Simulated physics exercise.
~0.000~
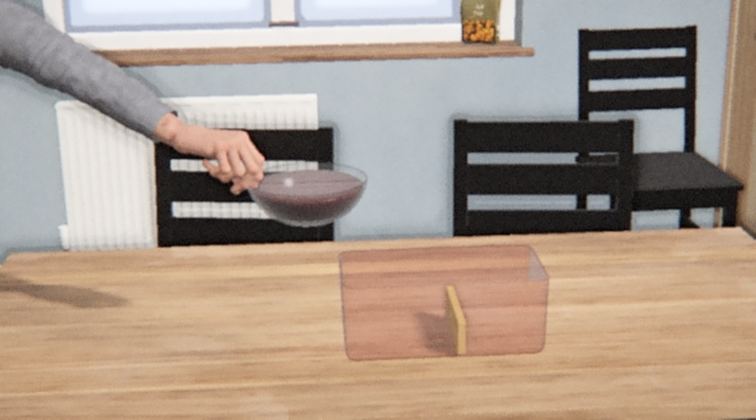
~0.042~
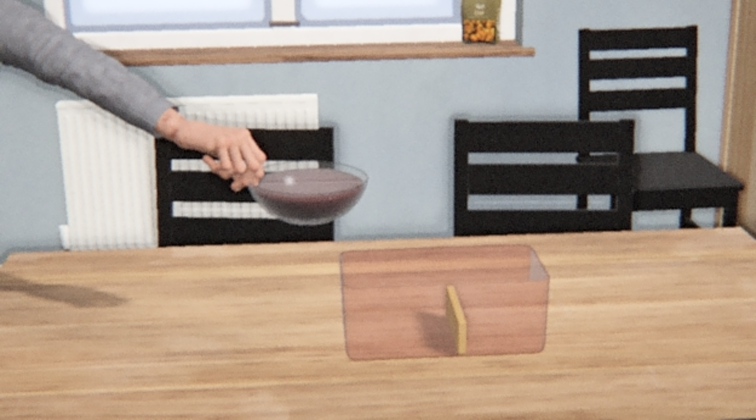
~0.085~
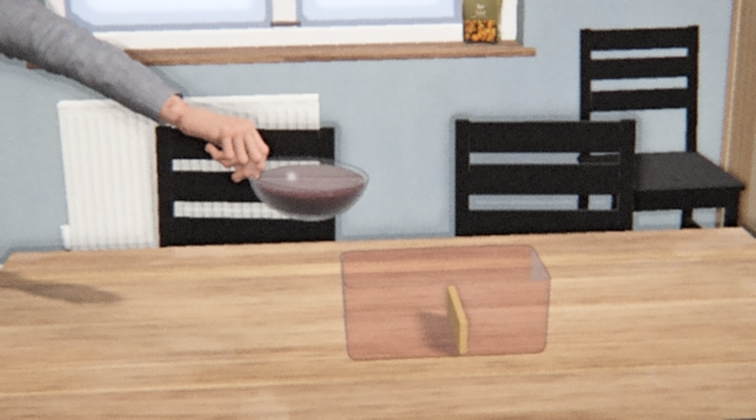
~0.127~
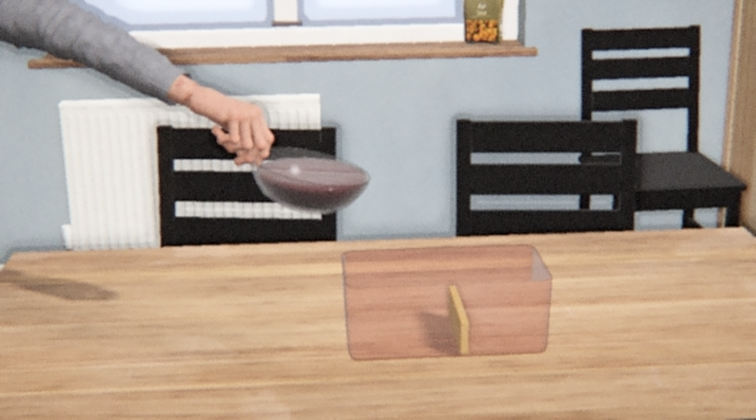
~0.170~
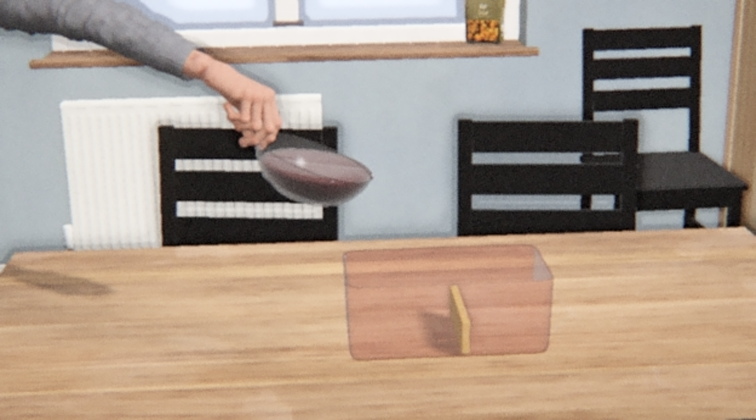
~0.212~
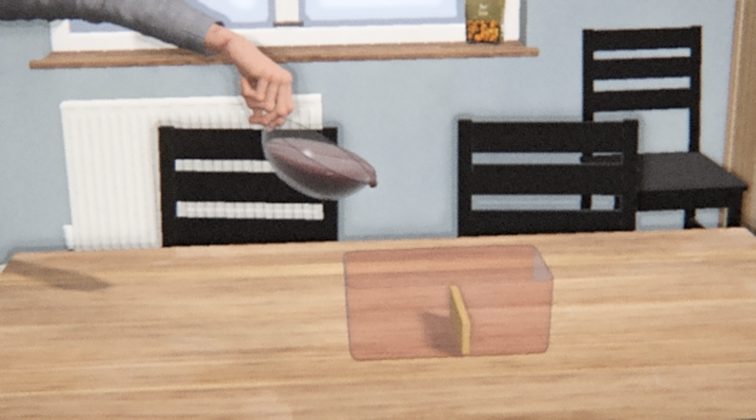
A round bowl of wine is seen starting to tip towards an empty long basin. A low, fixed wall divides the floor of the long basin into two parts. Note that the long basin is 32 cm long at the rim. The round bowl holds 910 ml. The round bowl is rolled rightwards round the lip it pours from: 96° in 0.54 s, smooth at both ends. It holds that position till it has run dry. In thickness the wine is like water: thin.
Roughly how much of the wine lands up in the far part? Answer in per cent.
Around 44 %.
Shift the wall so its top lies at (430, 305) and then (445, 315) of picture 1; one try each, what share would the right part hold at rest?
65 in a hundred, followed by 55 in a hundred.
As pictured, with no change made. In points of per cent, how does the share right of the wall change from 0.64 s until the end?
It falls by roughly 18 per cent.
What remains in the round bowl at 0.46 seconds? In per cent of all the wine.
I'd put it near 16 percent.
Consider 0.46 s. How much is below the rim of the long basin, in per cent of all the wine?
Roughly 10 percent of it.
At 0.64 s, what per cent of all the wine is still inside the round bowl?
Near 0 in a hundred.
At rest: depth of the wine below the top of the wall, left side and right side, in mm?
Left side: Around 38 mm. Right side: Around 34 mm.
By 0.46 s the tilt is 91° and 15 per cent is still to pour, 11 is left of the wall and 0 right of it.
By 0.64 s the tilt is 96° and 0 per cent is still to pour, 32 is left of the wall and 63 right of it.
By 0.83 s the tilt is 96° and 0 per cent is still to pour, 36 is left of the wall and 36 right of it.
By 1.04 s the tilt is 96° and 0 per cent is still to pour, 47 is left of the wall and 43 right of it.
At rest 48 per cent lies left of the wall, 44 right of it and 8 outside.
